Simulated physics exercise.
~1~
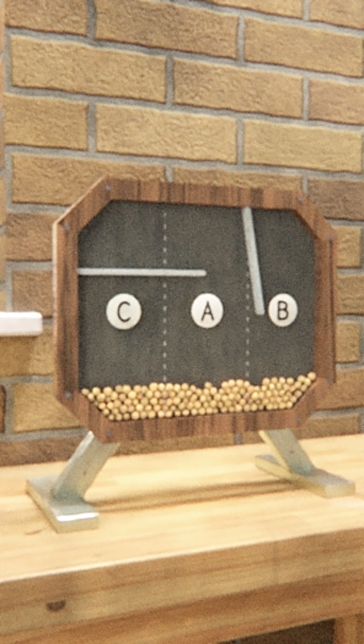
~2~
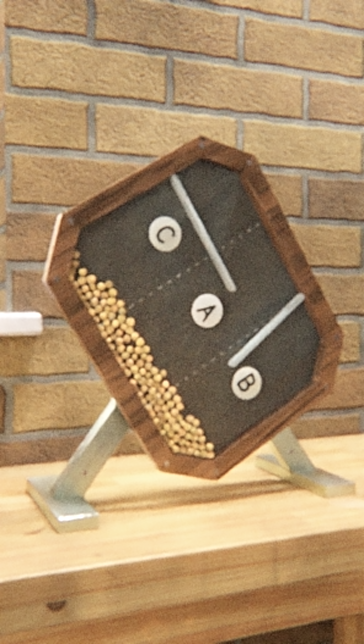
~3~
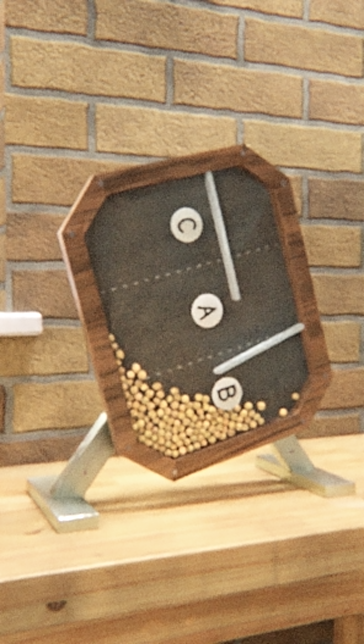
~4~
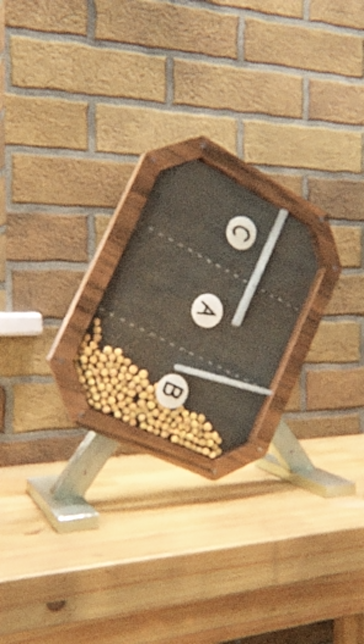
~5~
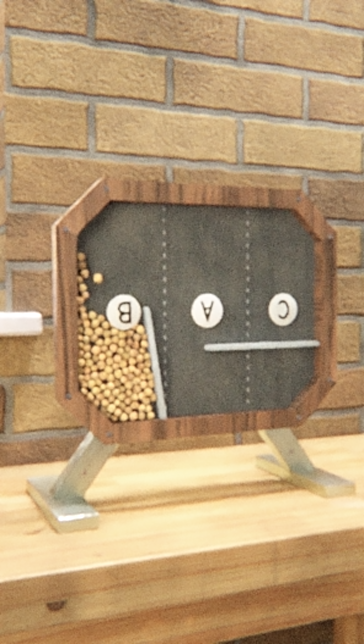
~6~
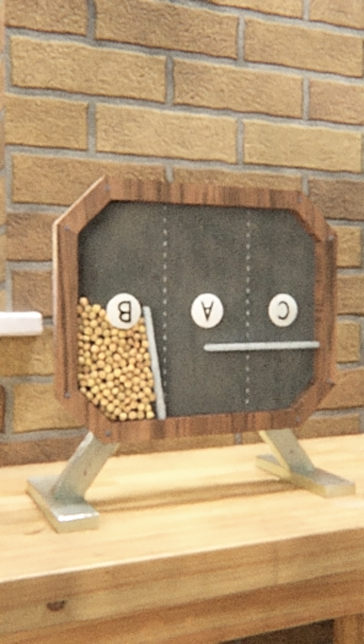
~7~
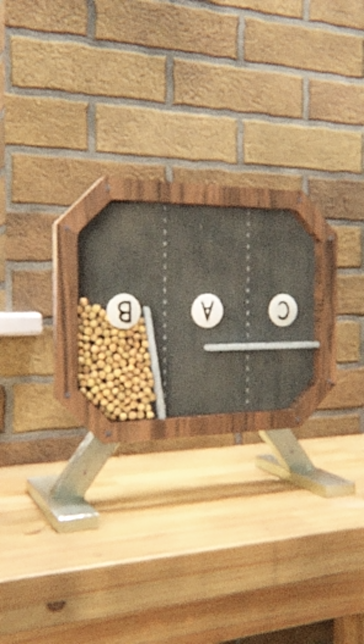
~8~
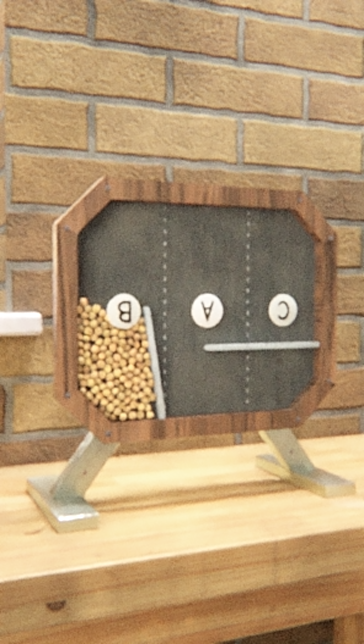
A wood-framed case of pale beads turned clockwise on its stand, pausing partway while the beads slid toward the strip marked B, then carried on until it was upside down, with all the beads heaped at the left behind a divider.
